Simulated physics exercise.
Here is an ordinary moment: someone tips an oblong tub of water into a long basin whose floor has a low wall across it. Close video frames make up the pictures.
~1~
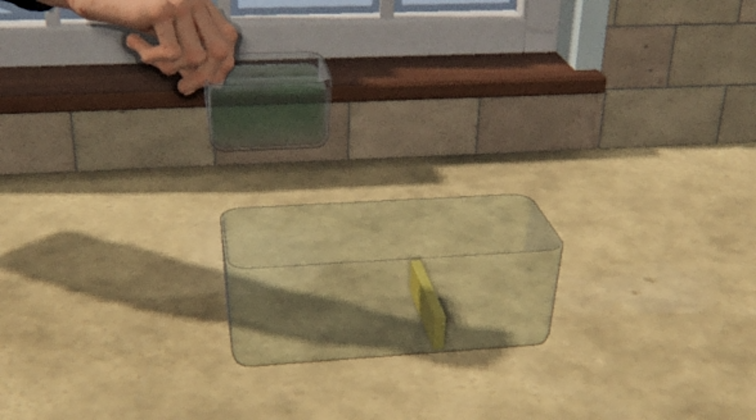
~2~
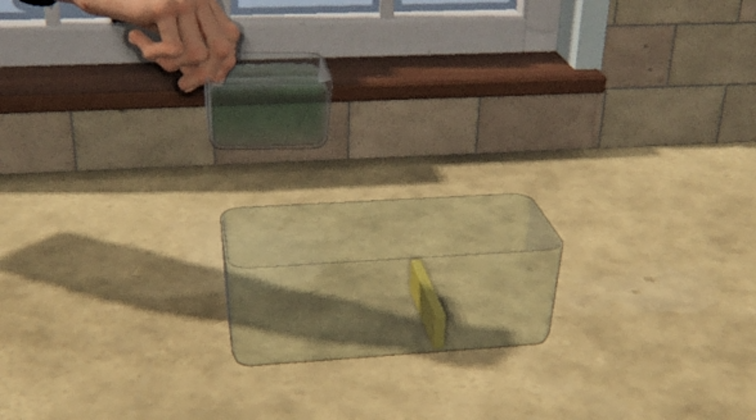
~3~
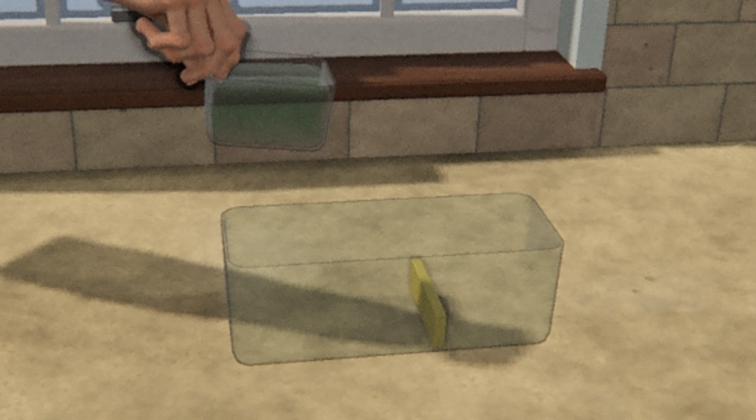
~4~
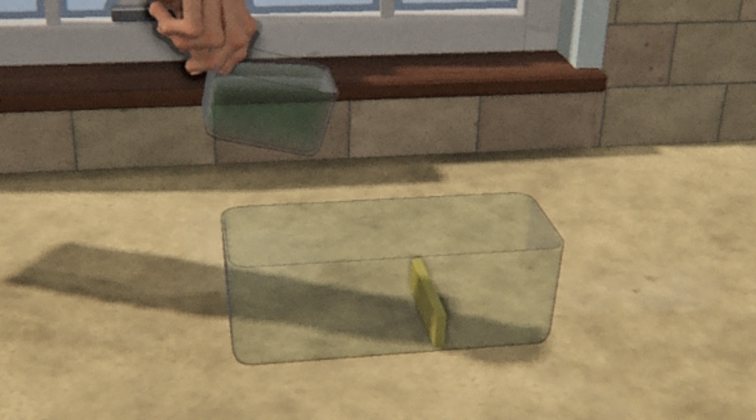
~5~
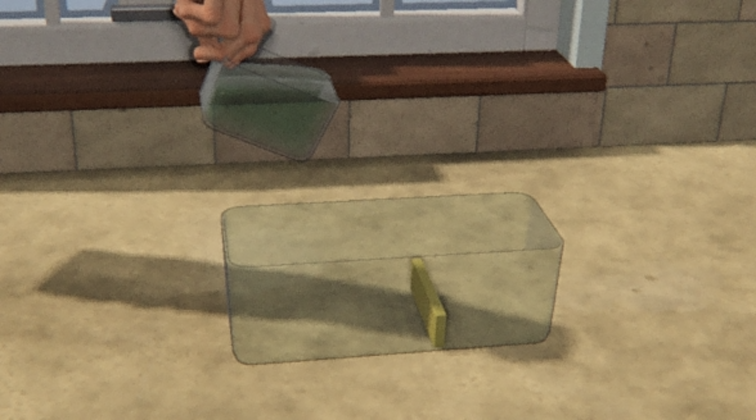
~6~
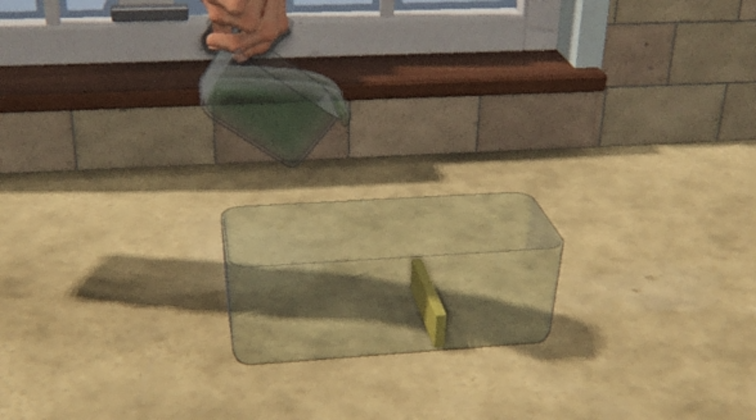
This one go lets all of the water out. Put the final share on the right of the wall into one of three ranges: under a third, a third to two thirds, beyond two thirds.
Beneath one third.
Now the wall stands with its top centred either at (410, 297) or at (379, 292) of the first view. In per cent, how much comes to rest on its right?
Try 1: About 20 percent; try 2: About 55 percent.
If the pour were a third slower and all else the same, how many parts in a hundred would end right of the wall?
About 5 per cent.
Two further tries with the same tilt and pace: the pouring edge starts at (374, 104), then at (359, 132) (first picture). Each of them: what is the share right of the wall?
Near 35 in a hundred first, near 10 in a hundred second.
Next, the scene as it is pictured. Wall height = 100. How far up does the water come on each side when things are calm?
The left part 40 per cent, the right part 10.
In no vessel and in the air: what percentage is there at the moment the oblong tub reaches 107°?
Share out of both vessels: Approx. 40 %.
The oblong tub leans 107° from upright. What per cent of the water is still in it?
Some 15 per cent.
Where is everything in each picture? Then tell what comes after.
The first picture shows tilt 0°; pouring edge (326, 69); surface from (207, 79) to (323, 75); the long basin's rim runs from (224, 240) to (547, 222); the wall's top is at (428, 289).
The second picture shows tilt 2°; pouring edge (327, 70); surface from (208, 78) to (323, 75).
The third picture shows tilt 7°; pouring edge (329, 74); surface from (210, 77) to (326, 76).
The fourth picture shows tilt 14°; pouring edge (332, 82); surface from (212, 76) to (329, 78).
The fifth picture shows tilt 25°; pouring edge (333, 93); surface from (211, 79) to (331, 85); 2 per cent is over the edge.
The sixth picture shows tilt 37°; pouring edge (332, 106); surface from (209, 80) to (328, 94); 8 per cent is over the edge.
A moment on, the tilt is 107° and 14 per cent is still to pour, 45 is left of the wall and 0 right of it.
Next, the tilt is 120° and 1 per cent is still to pour, 87 is left of the wall and 6 right of it.
Then the tilt is 120° and 0 per cent is still to pour, 87 is left of the wall and 11 right of it.
Later the tilt is 120° and 0 per cent is still to pour, 86 is left of the wall and 12 right of it.
In the end 86 per cent lies left of the wall, 12 right of it and 2 outside.
